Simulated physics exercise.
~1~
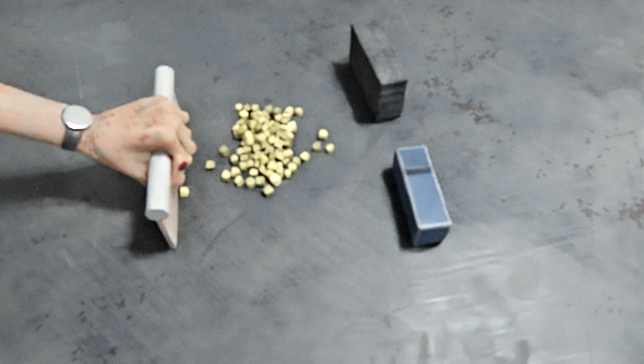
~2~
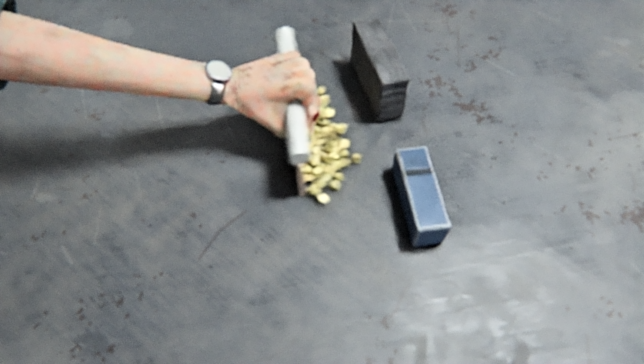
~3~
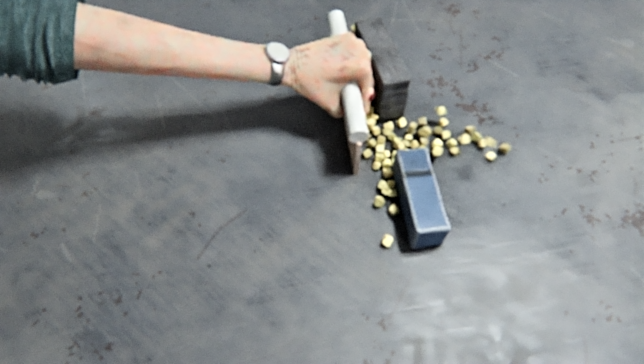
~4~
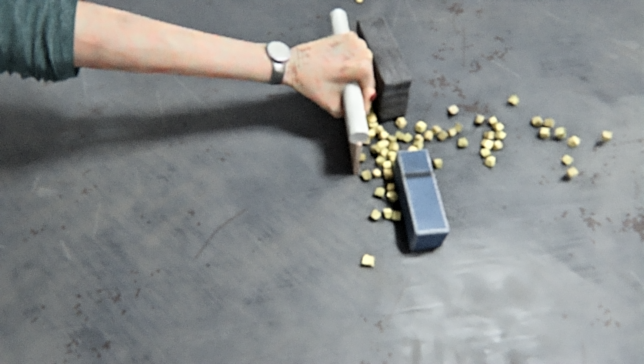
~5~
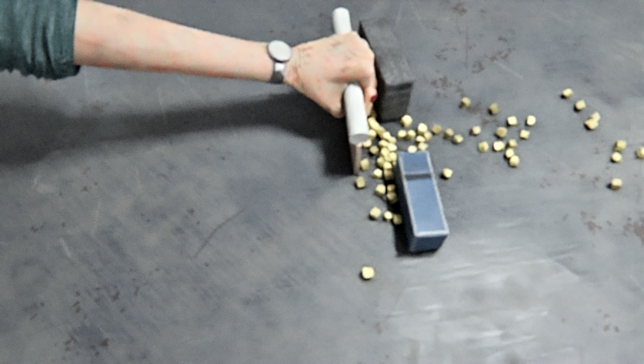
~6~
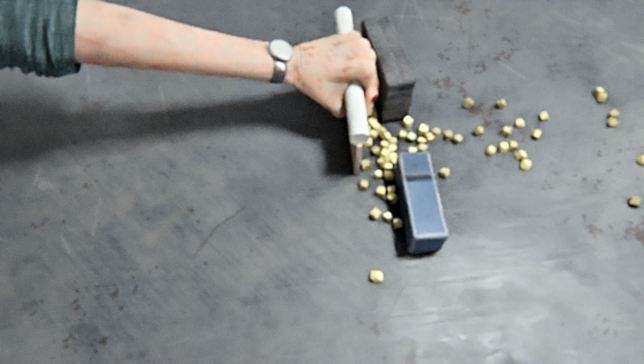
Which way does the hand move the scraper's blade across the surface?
The blade moves to the right, pushing the yellow cubes ahead of it towards the two blocks.
